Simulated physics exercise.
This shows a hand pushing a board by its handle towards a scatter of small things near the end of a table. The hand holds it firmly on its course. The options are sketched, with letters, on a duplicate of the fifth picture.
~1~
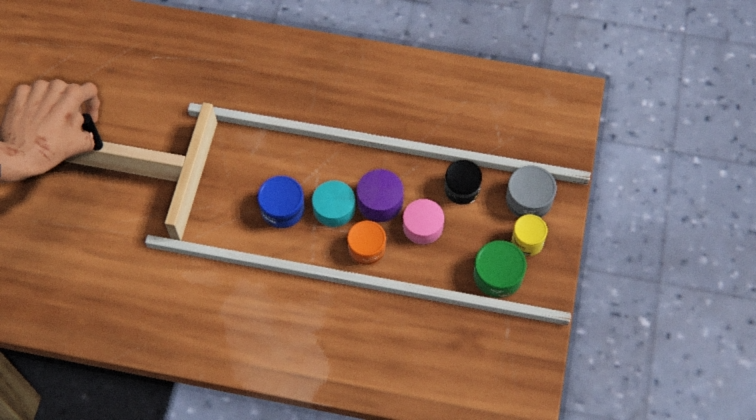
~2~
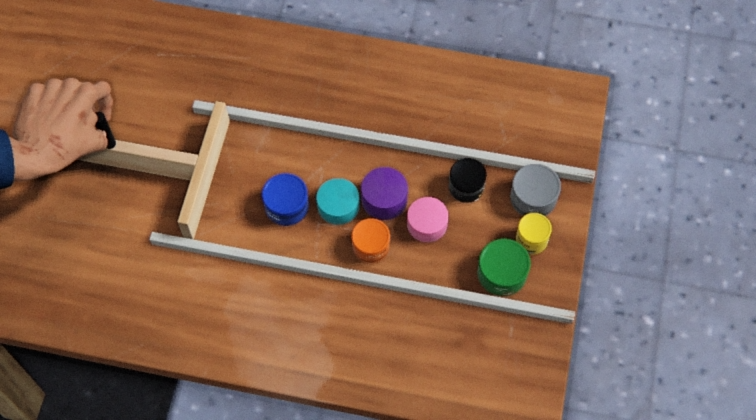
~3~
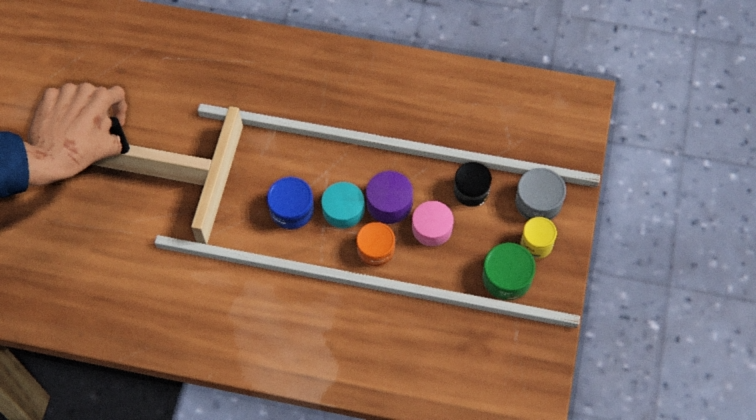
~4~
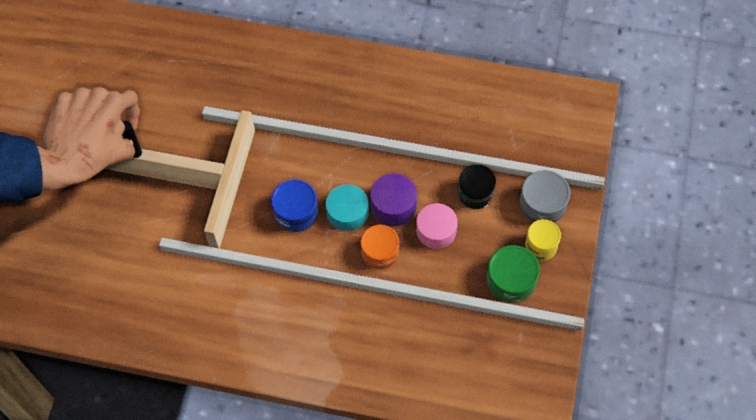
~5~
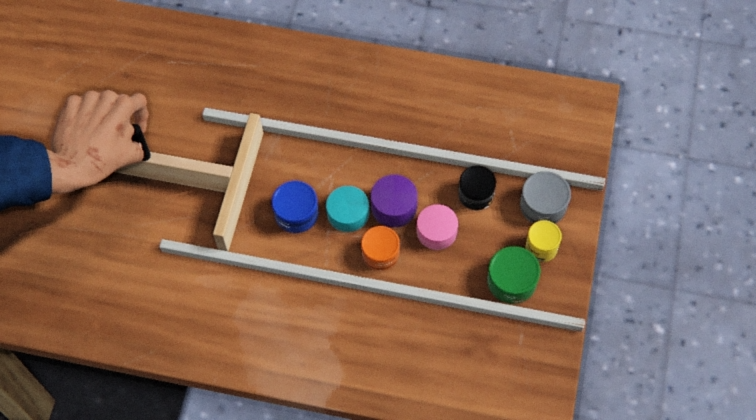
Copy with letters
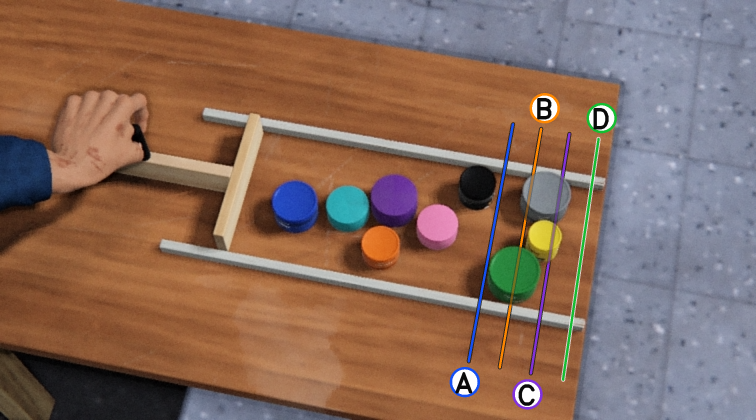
A wooden board pushed by a hand slides right between two rails toward scattered colourful containers.
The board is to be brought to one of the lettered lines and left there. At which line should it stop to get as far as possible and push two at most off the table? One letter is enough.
Up to line A.
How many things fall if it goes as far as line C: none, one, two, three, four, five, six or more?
In all, six or more.
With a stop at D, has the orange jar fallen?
Yes.
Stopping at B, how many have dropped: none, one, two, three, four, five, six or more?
Three.
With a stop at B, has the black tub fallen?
By then, no.
On the copy, A at (492, 237); B at (521, 242); C at (551, 248); D at (582, 253).
On A. First, board (326, 189); purple tin (424, 189); blue tub (349, 229).
Then, board (419, 206); green jar (521, 276); black tub (496, 192).
Finally, board (489, 219); grey tub over the edge; green jar (590, 284); one fallen.
By contrast, B drops three; C drops six; D drops nine.
